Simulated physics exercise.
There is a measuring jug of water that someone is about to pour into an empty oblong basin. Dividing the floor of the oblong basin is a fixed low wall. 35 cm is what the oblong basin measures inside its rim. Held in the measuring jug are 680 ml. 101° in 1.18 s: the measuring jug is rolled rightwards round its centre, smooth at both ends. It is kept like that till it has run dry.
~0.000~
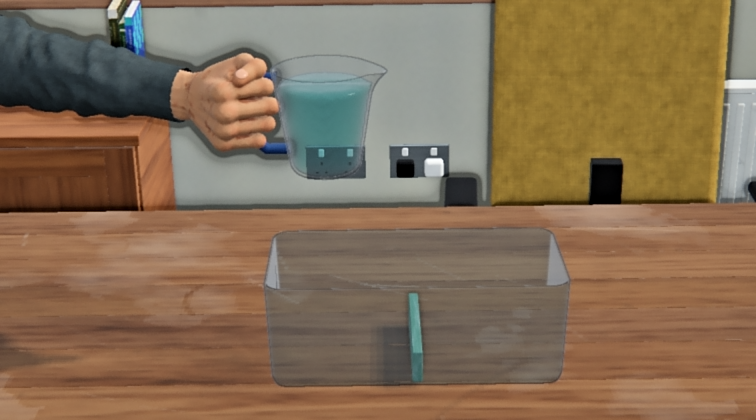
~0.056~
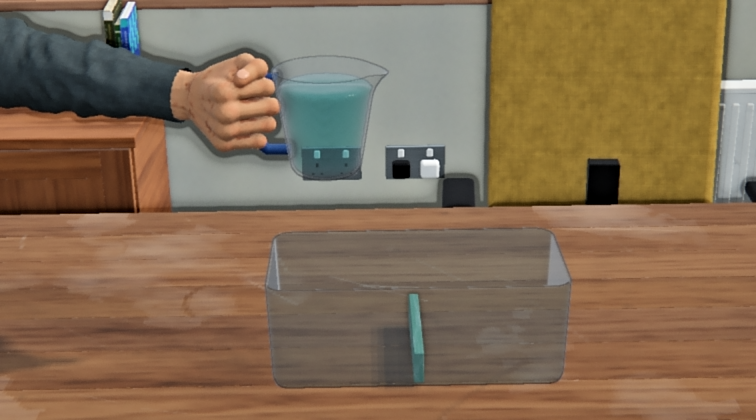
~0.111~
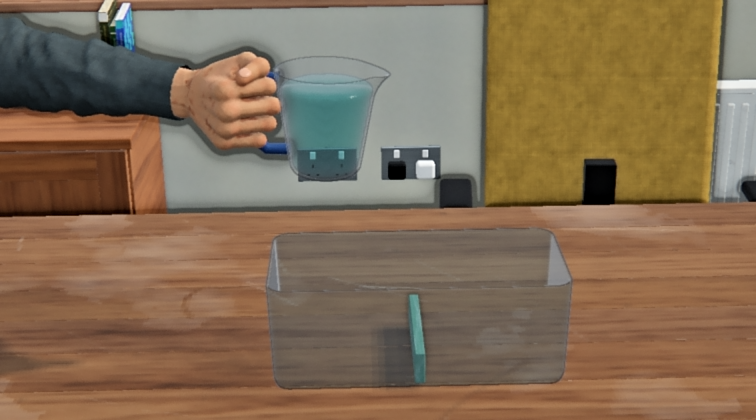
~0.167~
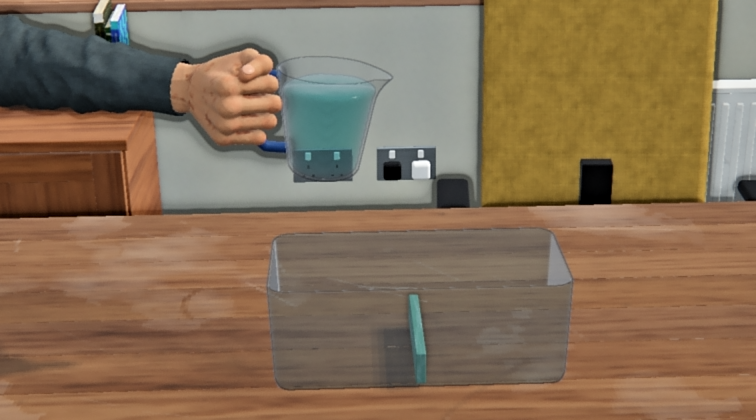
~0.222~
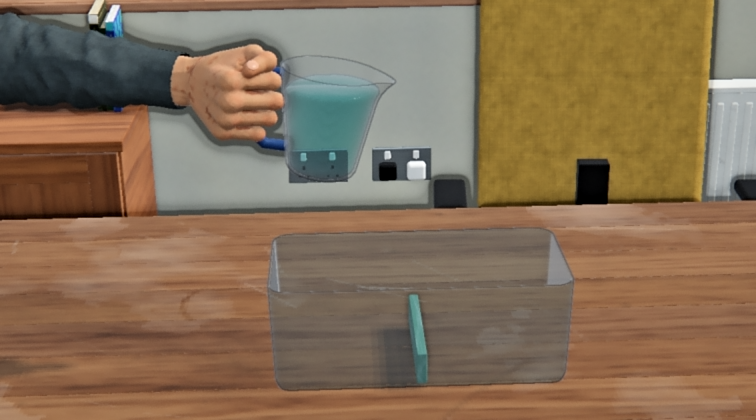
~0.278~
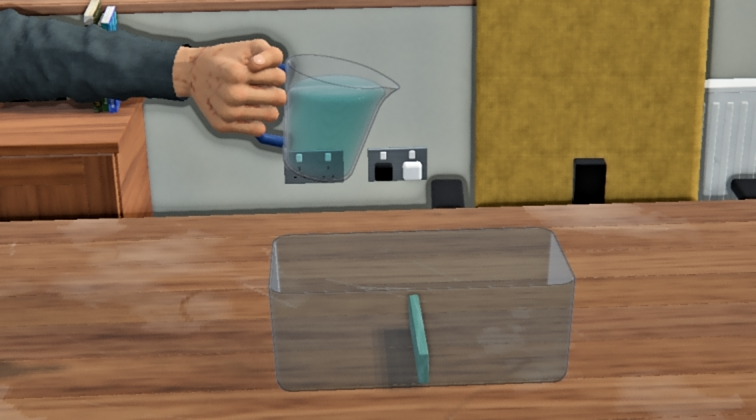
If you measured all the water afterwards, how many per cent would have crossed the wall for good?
Around 93 per cent would have crossed.
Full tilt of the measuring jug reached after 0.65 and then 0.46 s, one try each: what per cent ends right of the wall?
Try 1: Approx. 90 %; try 2: Approx. 90 %.
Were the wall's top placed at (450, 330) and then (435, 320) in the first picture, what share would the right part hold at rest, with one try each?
One try each: Around 65 percent and then around 85 percent.
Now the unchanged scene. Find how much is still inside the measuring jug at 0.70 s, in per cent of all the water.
Roughly 74 %.
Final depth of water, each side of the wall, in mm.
Final levels - left approx 0 mm, right approx 24 mm.
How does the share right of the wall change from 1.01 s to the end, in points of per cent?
There is a rise of about 38.
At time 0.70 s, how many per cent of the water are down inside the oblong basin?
Near 6 in a hundred.
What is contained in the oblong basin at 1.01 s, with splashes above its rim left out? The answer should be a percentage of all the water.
I'd say roughly 56 in a hundred of it.
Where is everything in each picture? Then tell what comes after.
It leans 0°; its right rim is at (387, 69); the water meets the walls at (277, 83) and (373, 82); the oblong basin's rim runs from (269, 261) to (561, 257); the wall's top is at (415, 322), in the first frame.
It leans 1°; its right rim is at (389, 71); the water meets the walls at (278, 84) and (373, 83), in the second frame.
It leans 2°; its right rim is at (391, 73); the water meets the walls at (280, 84) and (374, 84), in the third frame.
It leans 5°; its right rim is at (393, 76); the water meets the walls at (282, 85) and (377, 85), in the fourth frame.
It leans 9°; its right rim is at (396, 80); the water meets the walls at (284, 86) and (382, 86), in the fifth frame.
It leans 13°; its right rim is at (400, 86); the water meets the walls at (289, 87) and (387, 86), in the sixth frame.
After 0.70 s the tilt is 65° and 73 per cent is still to pour, 0 is left of the wall and 6 right of it.
After 1.01 s the tilt is 96° and 21 per cent is still to pour, 1 is left of the wall and 55 right of it.
After 1.33 s the tilt is 101° and 1 per cent is still to pour, 4 is left of the wall and 91 right of it.
After 1.68 s the tilt is 101° and 0 per cent is still to pour, 5 is left of the wall and 93 right of it.
In the end 5 per cent lies left of the wall, 93 right of it and 2 outside.
